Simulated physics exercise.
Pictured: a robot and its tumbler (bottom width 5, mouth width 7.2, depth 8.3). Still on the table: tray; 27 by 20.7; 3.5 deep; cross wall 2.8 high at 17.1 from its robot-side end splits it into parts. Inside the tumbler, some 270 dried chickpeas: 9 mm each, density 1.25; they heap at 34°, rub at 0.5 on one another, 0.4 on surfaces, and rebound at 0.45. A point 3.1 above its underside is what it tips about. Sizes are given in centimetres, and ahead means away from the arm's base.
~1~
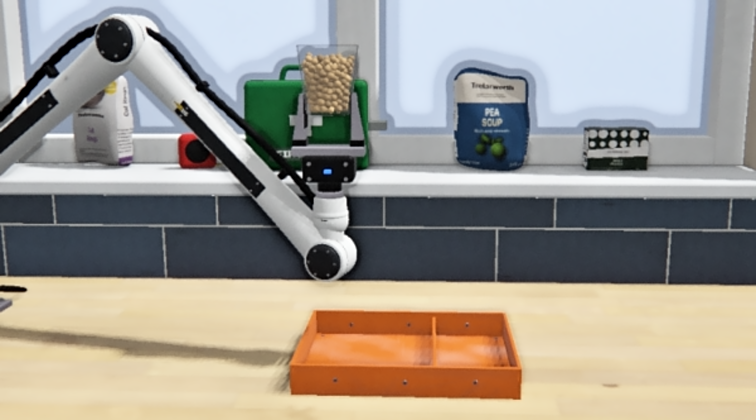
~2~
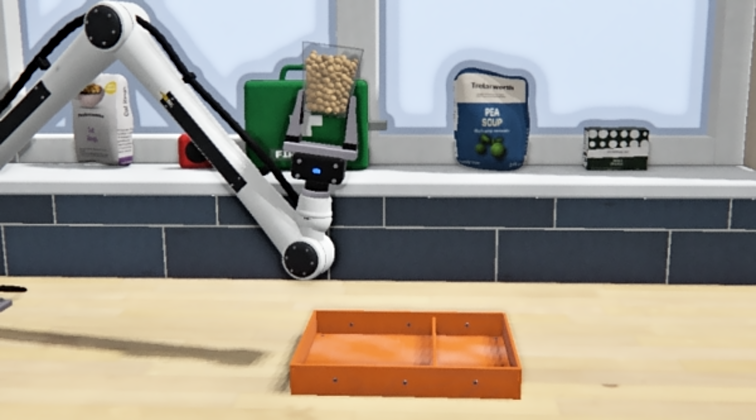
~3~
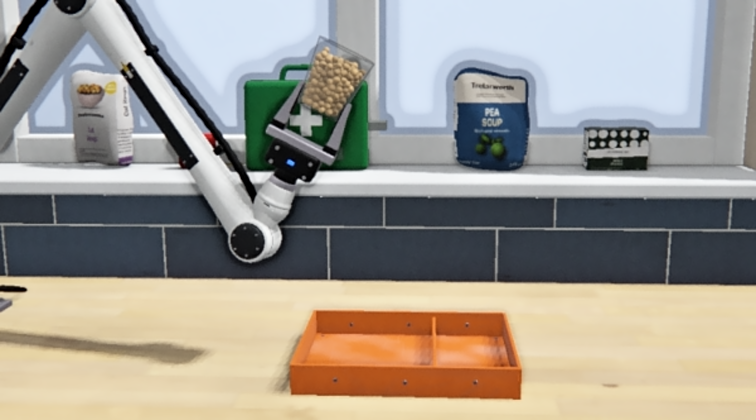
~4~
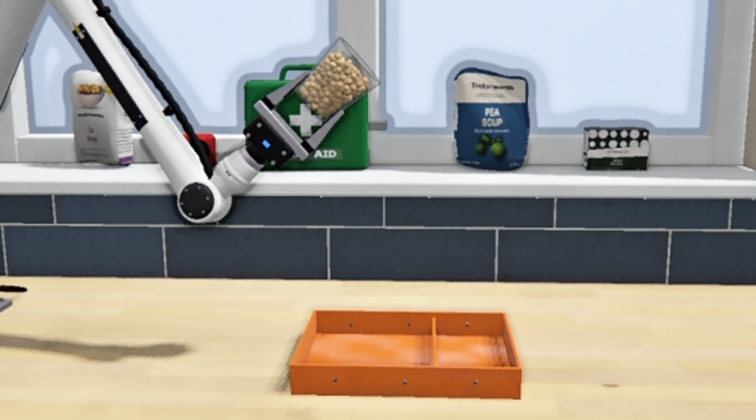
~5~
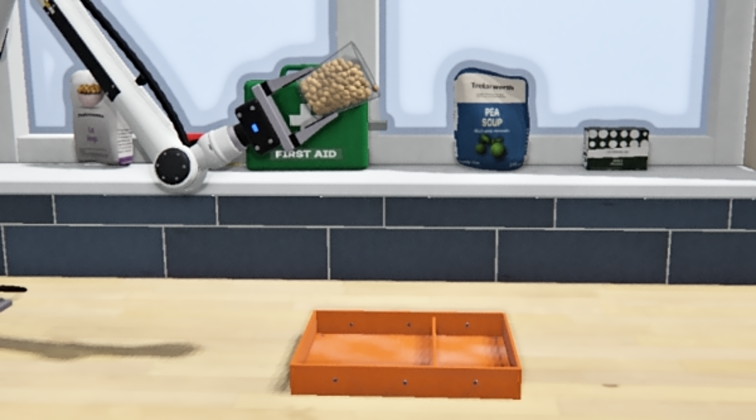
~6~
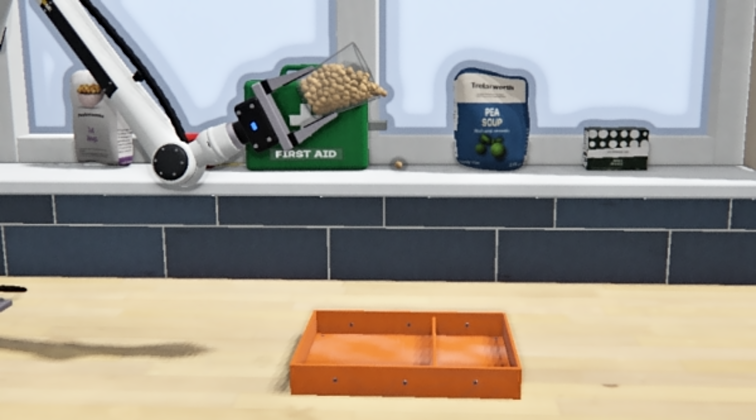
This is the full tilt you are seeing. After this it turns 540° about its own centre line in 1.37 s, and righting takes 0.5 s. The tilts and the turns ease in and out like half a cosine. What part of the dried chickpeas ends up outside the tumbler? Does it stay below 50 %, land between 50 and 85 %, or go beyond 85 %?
It stays below 50 %.
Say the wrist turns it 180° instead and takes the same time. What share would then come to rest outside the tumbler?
Estimate: Approx. 10 per cent.
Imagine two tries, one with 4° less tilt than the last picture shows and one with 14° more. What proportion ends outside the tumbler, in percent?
I'd expect some 10 per cent, then some 55 per cent.
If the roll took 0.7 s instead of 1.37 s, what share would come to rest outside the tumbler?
It would come to close to 5 per cent.
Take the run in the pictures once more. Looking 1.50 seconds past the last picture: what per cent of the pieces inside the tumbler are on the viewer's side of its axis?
My guess would be around 45 per cent.
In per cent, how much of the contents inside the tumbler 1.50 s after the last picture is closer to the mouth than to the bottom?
Near 45 per cent lies in the mouth half.
Then, 0.75 s after the last picture, tipped 64°, highest piece 40 above the table; 248 in the tumbler, 10 in the robot-side part, 1 in the far-side part, 10 in flight or on a rim.
Then, 1.50 s after the last picture, tipped 54°, highest piece 39 above the table; 226 in the tumbler, 29 in the robot-side part, 11 in the far-side part, 2 on the table or floor, 1 in flight or on a rim.
Then, 2.07 s after the last picture, upright, highest piece 41 above the table; 223 in the tumbler, 33 in the robot-side part, 11 in the far-side part, 2 on the table or floor.
Then, 2.77 s after the last picture, upright, highest piece 41 above the table; 223 in the tumbler, 33 in the robot-side part, 11 in the far-side part, 2 on the table or floor.
Final count, 223 in the tumbler, 33 in the robot-side part, 11 in the far-side part, 2 on the table or floor. That is 17 % outside the tumbler.
